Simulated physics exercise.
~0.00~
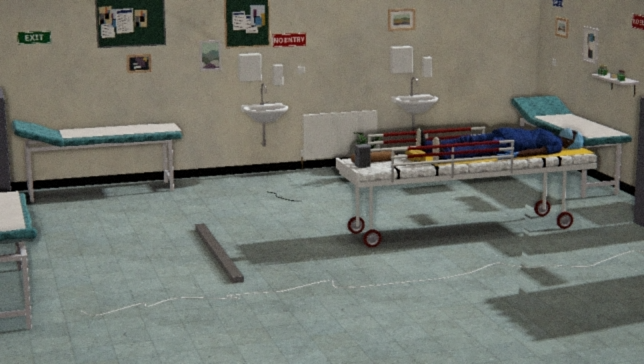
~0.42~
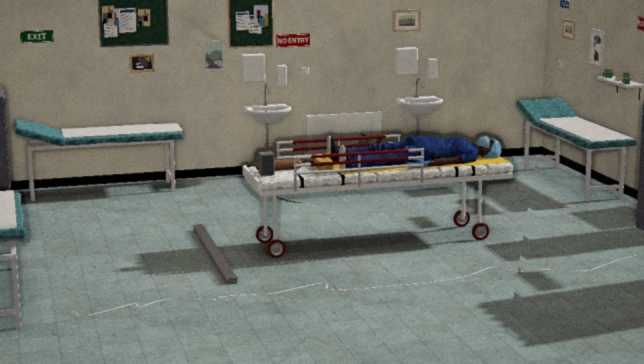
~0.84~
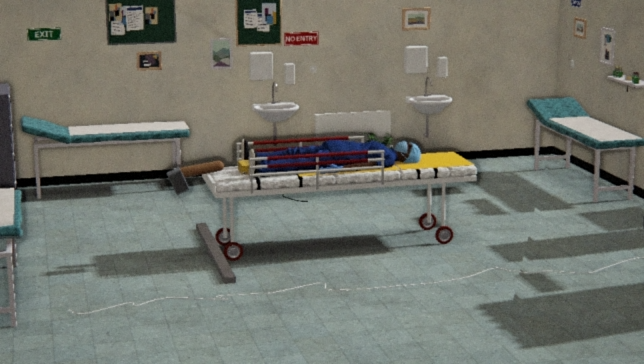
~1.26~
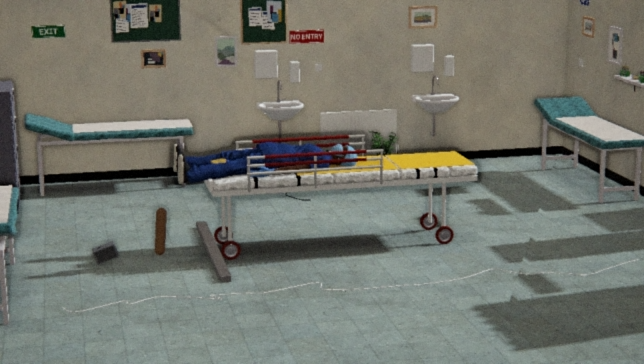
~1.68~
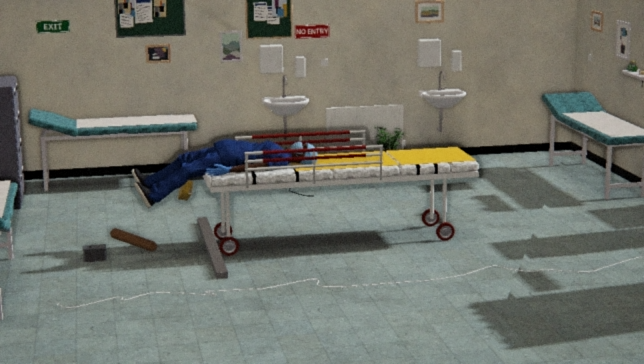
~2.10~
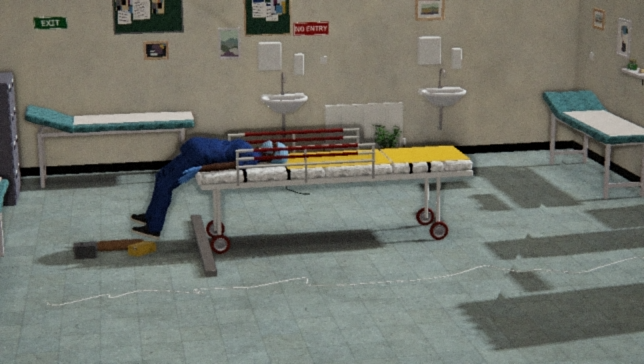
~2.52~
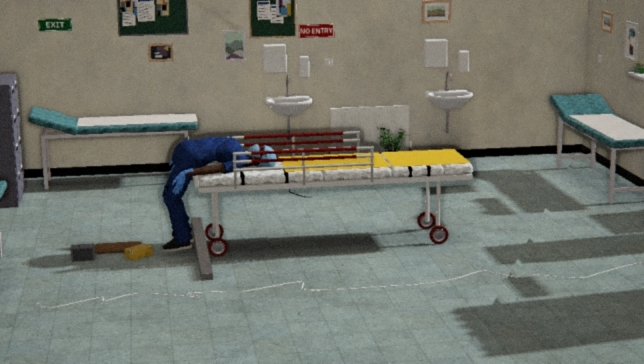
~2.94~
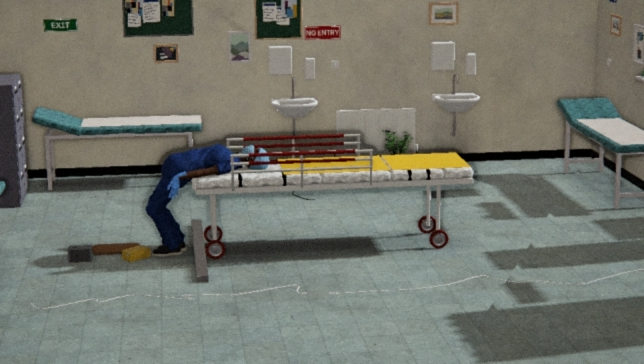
In a clinic room, a trolley stops at a sill, spilling items and a person's legs.
